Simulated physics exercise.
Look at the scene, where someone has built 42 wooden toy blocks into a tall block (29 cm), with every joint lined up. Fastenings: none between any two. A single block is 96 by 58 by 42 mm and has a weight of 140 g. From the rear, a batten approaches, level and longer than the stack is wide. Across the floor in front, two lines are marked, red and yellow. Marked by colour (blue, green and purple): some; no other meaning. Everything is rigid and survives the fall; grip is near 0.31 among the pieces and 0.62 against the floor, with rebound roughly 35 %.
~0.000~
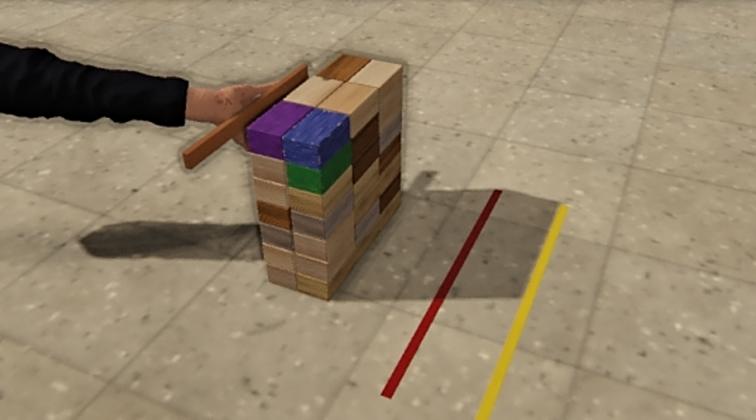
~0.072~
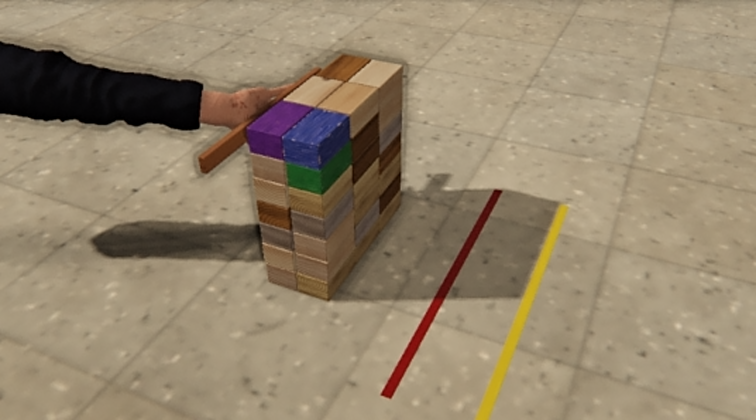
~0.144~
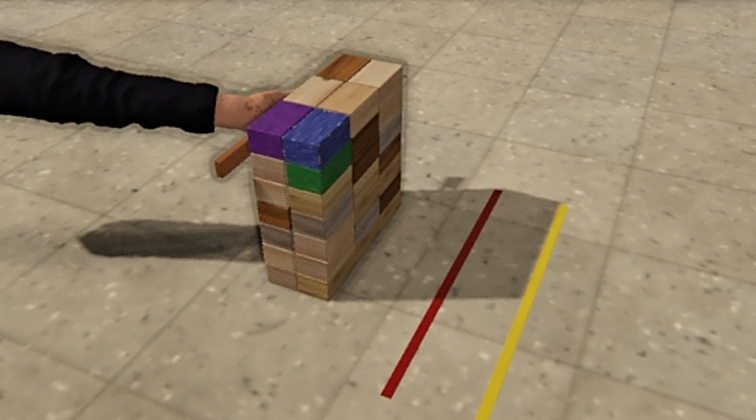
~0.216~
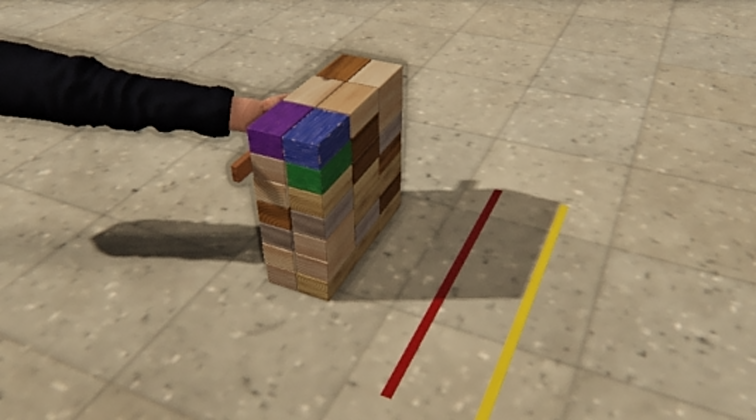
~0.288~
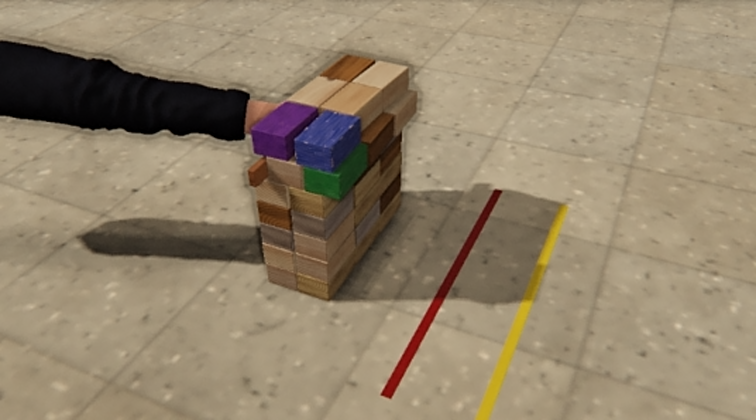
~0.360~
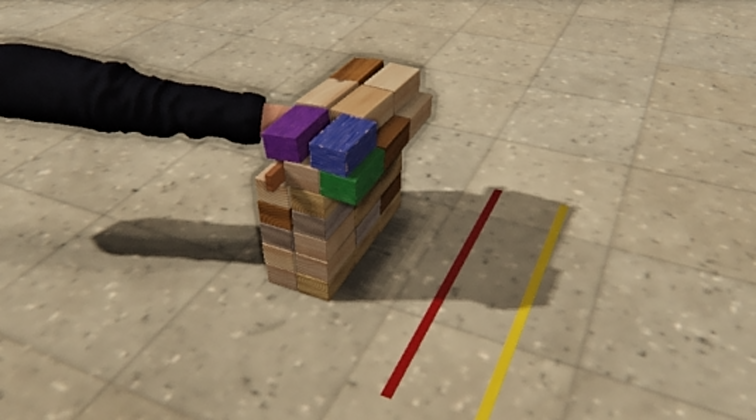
In the video, a hand moves a wooden strip toward a stack of wooden blocks from behind and pushes into its upper part, shifting the blue, green and purple blocks and several others forward toward red and yellow floor lines.
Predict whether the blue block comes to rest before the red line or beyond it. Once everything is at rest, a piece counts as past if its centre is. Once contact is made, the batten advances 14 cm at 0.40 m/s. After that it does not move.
The piece is left over the line.
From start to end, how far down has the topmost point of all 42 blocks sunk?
3 cm.
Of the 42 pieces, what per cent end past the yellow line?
It works out to about 0 per cent.
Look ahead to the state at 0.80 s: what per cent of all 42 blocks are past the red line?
By then 10 %.
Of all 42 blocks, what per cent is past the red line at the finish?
Something close to 15 percent of them.
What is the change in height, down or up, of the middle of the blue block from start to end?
Lower by close to 25 cm.
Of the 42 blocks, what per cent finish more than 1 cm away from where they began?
It works out to 40 percent.
After 0.52 s, none of the 42 blocks past the red line, 20 disturbed; blue block on its side; purple block leaning 52°, 17 mm lower.
After 0.80 s, 4 of the 42 blocks past the red line; blue block leaning 28°, 23 cm lower; purple block on its side.
At rest (1.7 s), 6 of the 42 blocks past the red line; blue block 25 cm lower; purple block on its side; green block 21 cm lower. As the last picture would show them, middles, blue block near (470, 343), purple block near (311, 161).
